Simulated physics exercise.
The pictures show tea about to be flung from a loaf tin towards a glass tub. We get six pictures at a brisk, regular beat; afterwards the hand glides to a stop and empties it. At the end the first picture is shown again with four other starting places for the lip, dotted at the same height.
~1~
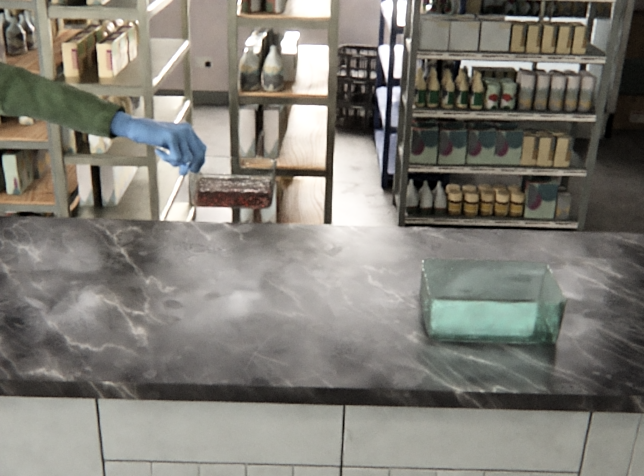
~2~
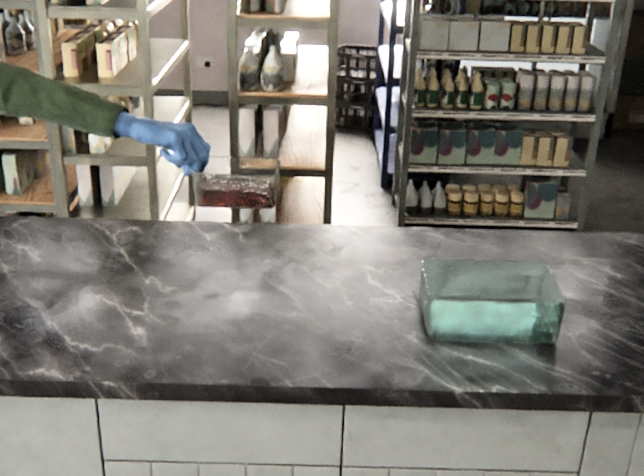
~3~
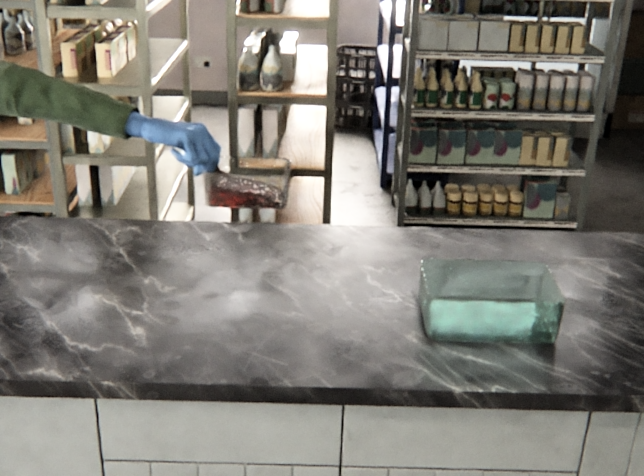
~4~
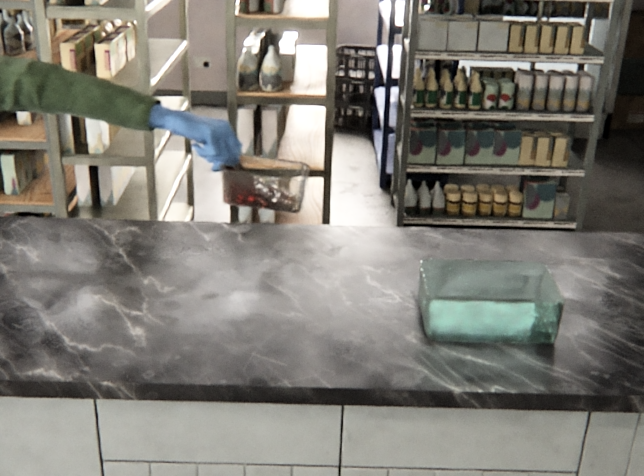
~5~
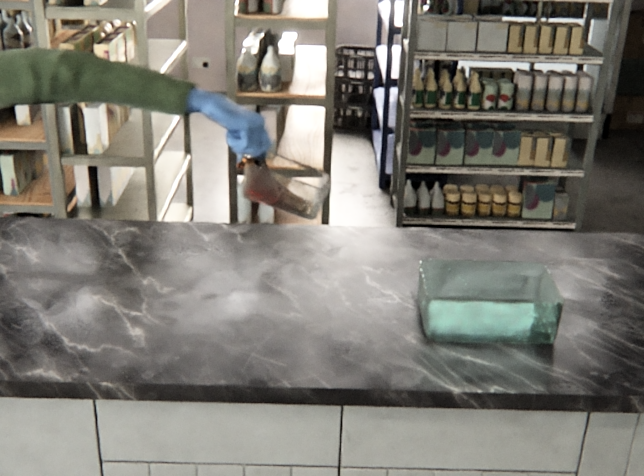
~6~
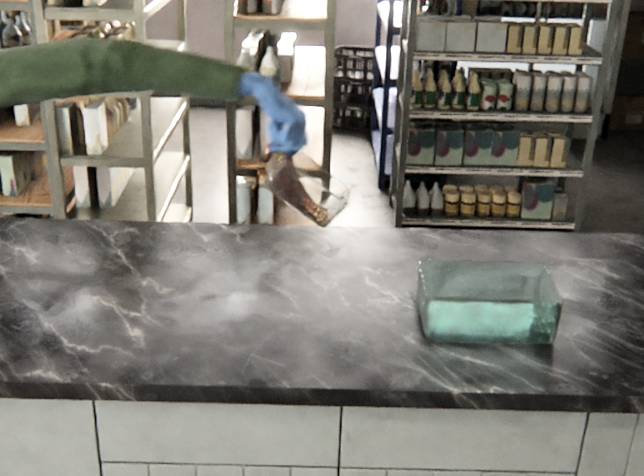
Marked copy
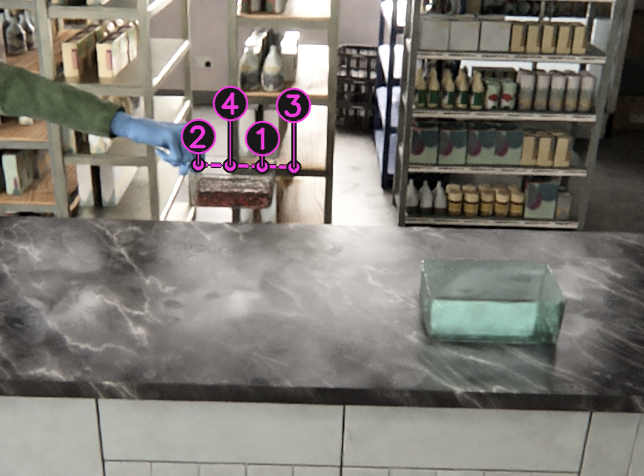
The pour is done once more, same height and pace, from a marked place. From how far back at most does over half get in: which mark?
3 will do.
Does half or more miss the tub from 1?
Yes.
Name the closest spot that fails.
That is spot 1.
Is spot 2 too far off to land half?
Yes, that goes wrong.
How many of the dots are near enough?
One of them.
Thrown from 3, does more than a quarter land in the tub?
Yes, clearly.
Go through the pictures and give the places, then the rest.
Upright, lip at (274, 166); tub from (427, 337) to (557, 341); nothing has left yet.
Upright, lip at (278, 166); nothing has left yet.
Upright, lip at (288, 167); nothing has left yet.
Tipped about 6°, lip at (307, 172); tea is over the rim, down to (231, 162).
Tipped about 19°, lip at (329, 182); tea is over the rim, down to (242, 163).
Tipped about 36°, lip at (348, 195); tea is over the rim, down to (261, 174).
On the marked copy, 1 at (262, 166); 2 at (198, 164); 3 at (293, 167); 4 at (230, 165).
Choosing 1, about 21 % lands in the tub, 73 % falls short and 6 % goes beside or beyond.
Choosing 2, about 1 % lands in the tub, 98 % falls short.
Choosing 3, about 72 % lands in the tub, 22 % falls short and 6 % goes beside or beyond.
Choosing 4, about 7 % lands in the tub, 90 % falls short and 3 % goes beside or beyond.
